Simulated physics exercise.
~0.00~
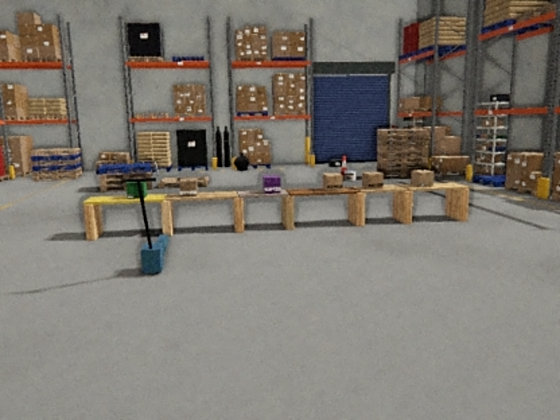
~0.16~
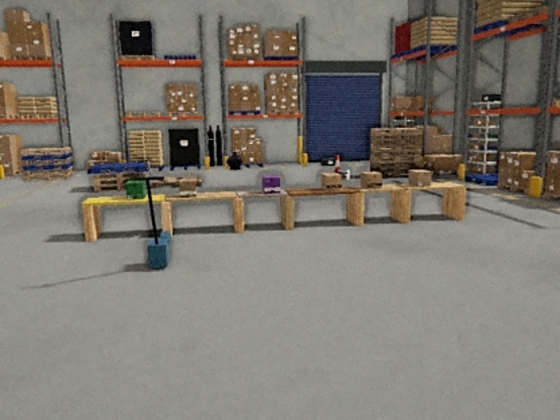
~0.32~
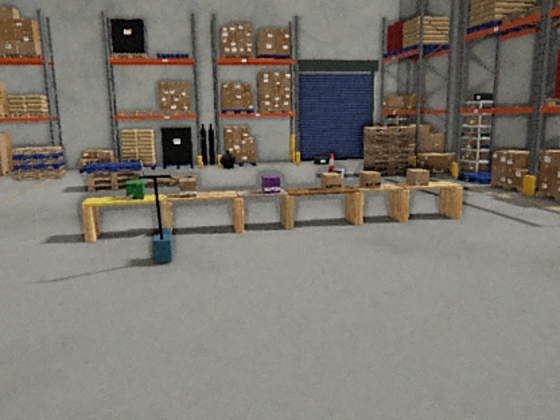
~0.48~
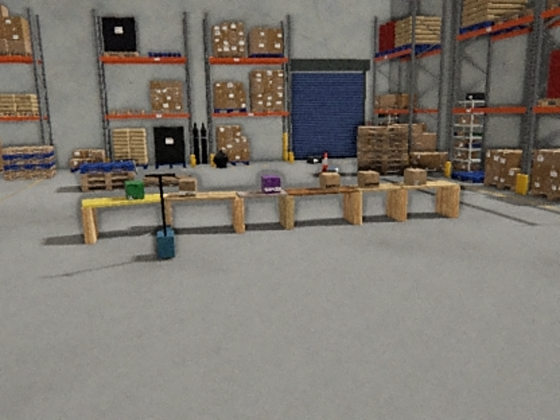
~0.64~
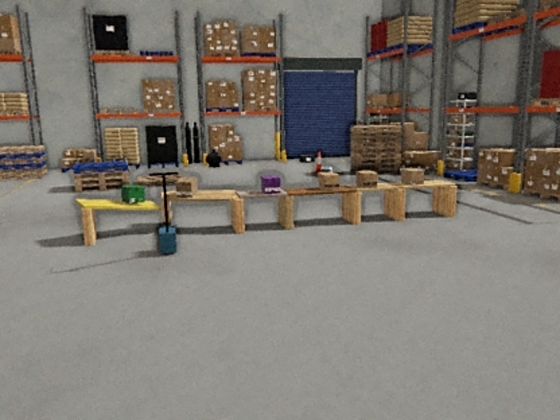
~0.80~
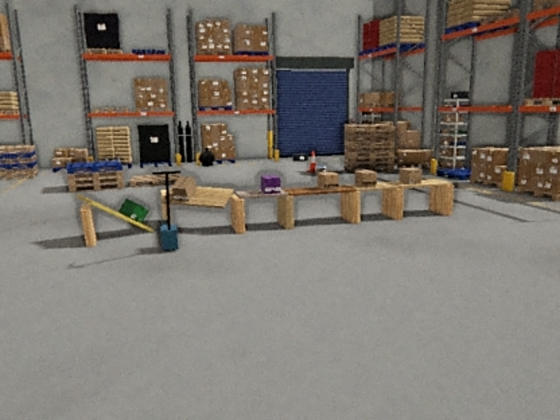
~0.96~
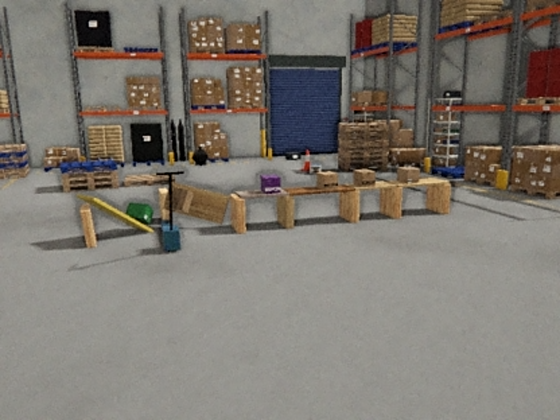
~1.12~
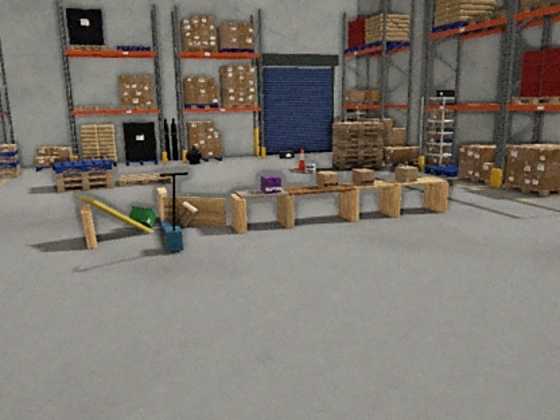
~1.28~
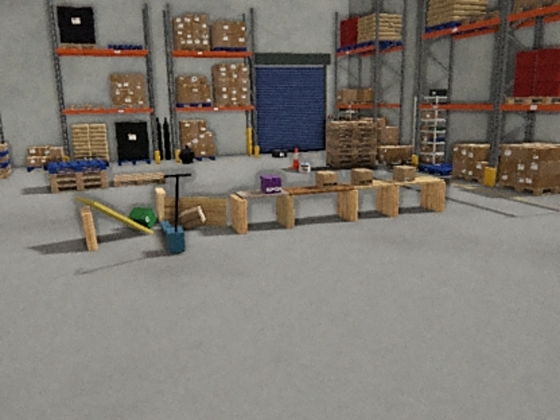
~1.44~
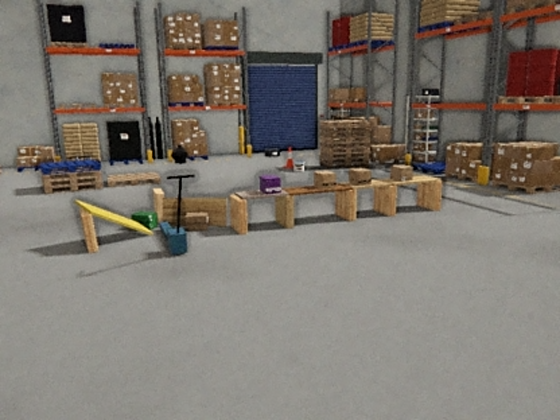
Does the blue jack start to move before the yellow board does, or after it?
The blue jack starts to move before the yellow board. It is already sliding toward the row while the board still lies flat, and the board drops only later.
